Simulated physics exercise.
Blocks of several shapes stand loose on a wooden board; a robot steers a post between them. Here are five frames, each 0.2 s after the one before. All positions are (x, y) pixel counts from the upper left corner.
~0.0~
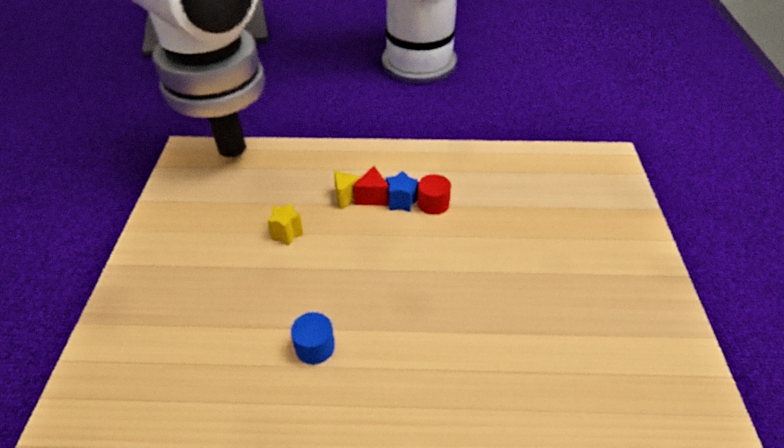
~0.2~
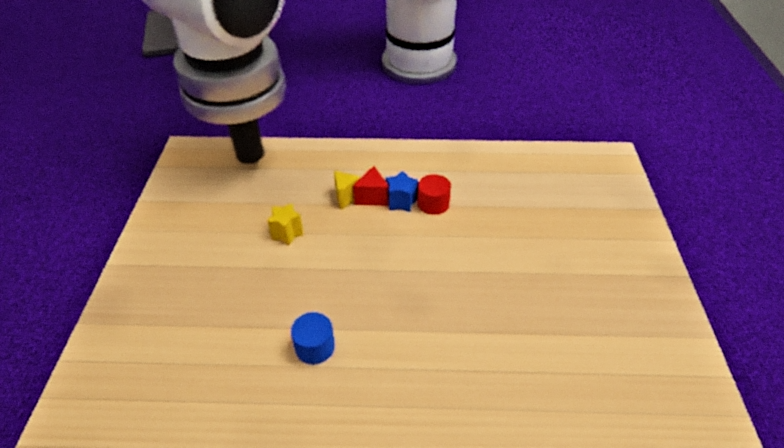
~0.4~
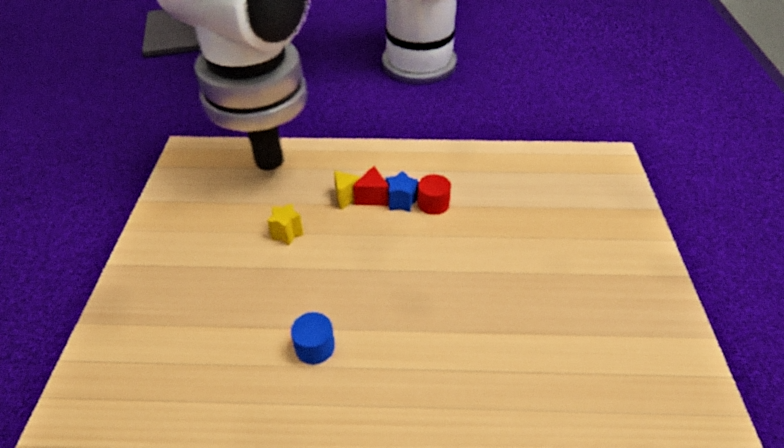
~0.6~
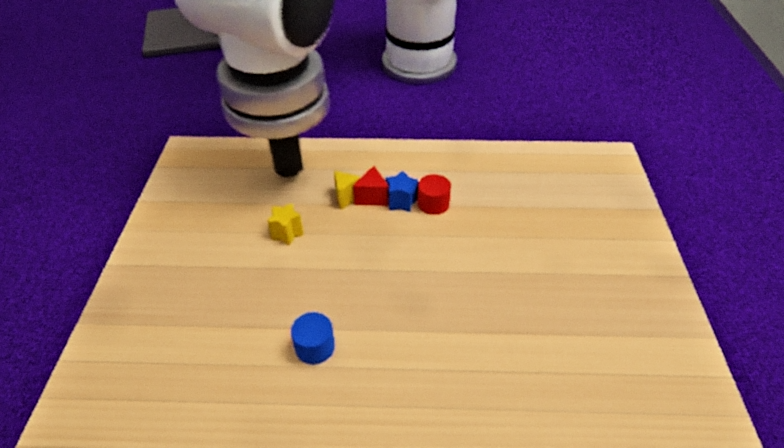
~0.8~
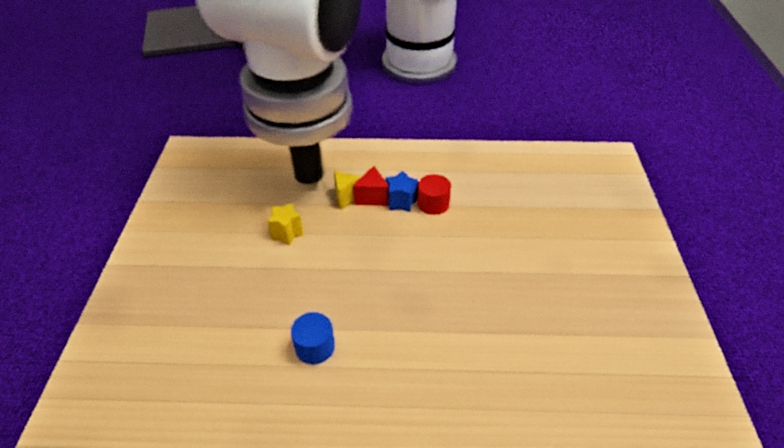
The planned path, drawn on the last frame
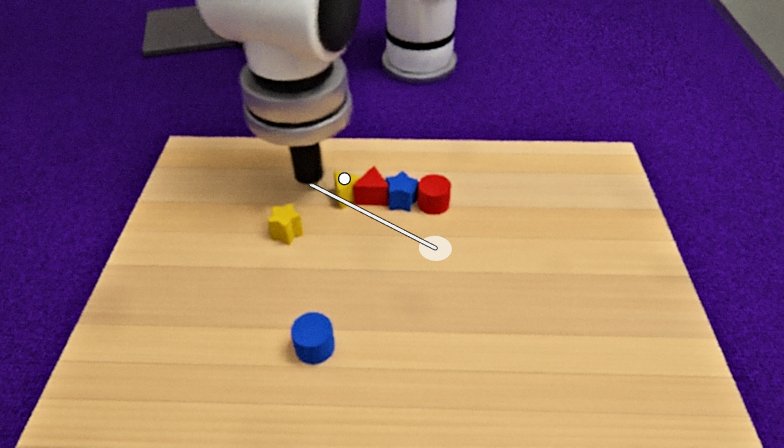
A robot arm with a grey collar and a black post pointing down stands at the upper left of a light wooden board on purple carpet, seen from above at a fixed angle. Near the back, a yellow triangle, red triangle, blue star and red round block form a row, with a yellow star and blue cylinder nearer. The post glides steadily right and slightly forward toward the yellow triangle, while every block stays still.
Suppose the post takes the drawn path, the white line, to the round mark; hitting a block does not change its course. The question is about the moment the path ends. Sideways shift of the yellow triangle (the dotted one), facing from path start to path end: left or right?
The shift is rightward.
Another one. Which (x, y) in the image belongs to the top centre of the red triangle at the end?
I expect it at (445, 208).
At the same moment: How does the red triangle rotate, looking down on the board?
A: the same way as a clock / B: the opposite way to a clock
The answer is B.
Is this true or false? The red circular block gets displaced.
The statement is true.
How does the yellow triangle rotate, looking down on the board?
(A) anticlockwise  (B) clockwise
(B)
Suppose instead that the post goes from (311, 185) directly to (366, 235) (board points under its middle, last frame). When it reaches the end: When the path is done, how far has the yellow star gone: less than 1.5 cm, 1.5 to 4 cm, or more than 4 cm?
The move is short, under 1.5 cm.
Drawn move, in a line from (311, 185) to (435, 248); the dot is on the yellow triangle.
On the path given first. One third of the way, post (349, 195); yellow triangle (361, 200), turned 55° clockwise; red triangle (381, 193), turned 50° anticlockwise; blue star (409, 182), turned 20° anticlockwise; red circular block (439, 184).
Two thirds of the way, post (391, 216); yellow triangle (399, 224), turned 80° clockwise; red triangle (420, 205), turned 50° anticlockwise; blue star (416, 185), turned 55° anticlockwise; red circular block (449, 181).
At the end, post (436, 238); yellow triangle (418, 243), turned 135° clockwise; red triangle (445, 208), turned 85° anticlockwise; blue star (416, 185), turned 55° anticlockwise; red circular block (449, 181).
